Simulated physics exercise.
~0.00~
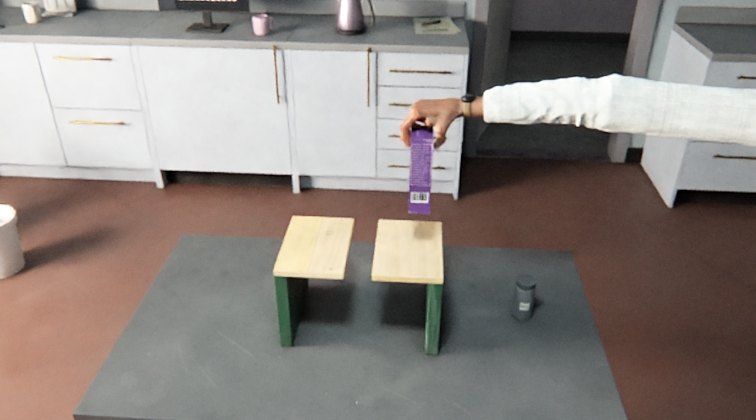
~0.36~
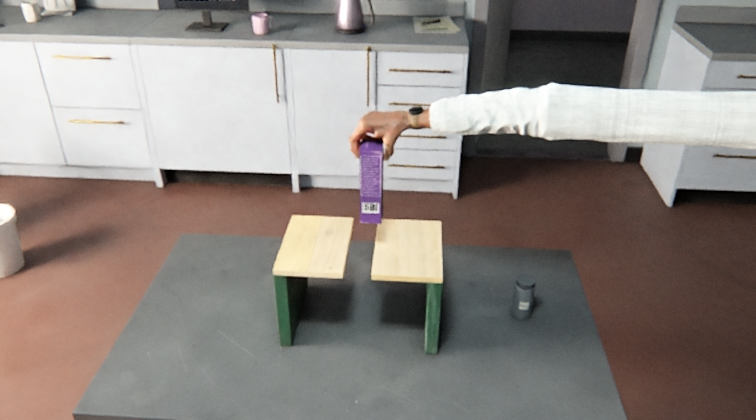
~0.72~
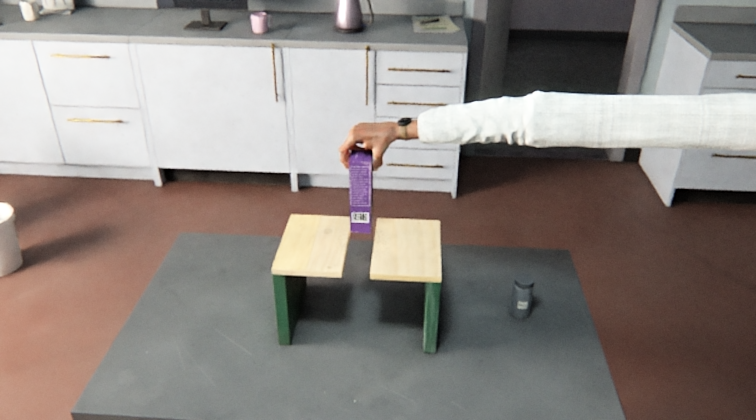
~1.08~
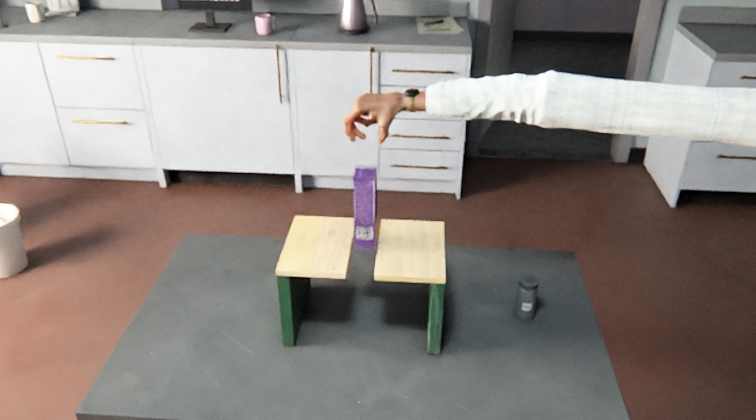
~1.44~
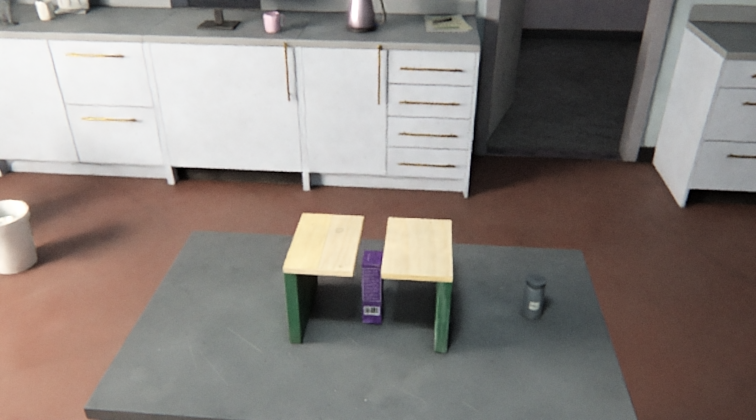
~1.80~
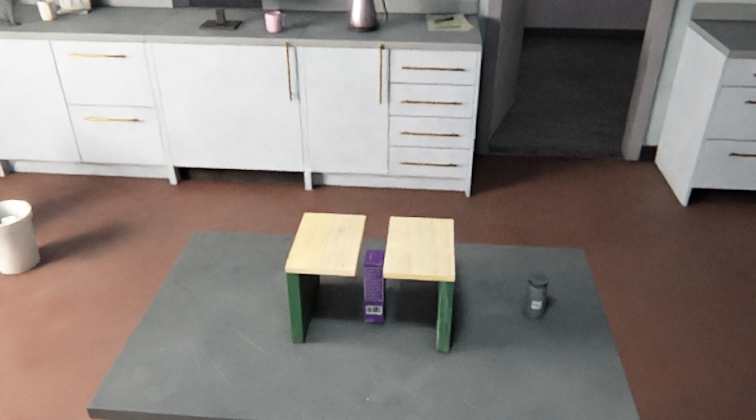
A purple carton, held upright by a hand, was moved left over the gap between two wooden ledges and lowered until the hand let go, then it dropped through and stood on the grey table between them, while a grey shaker stayed put.
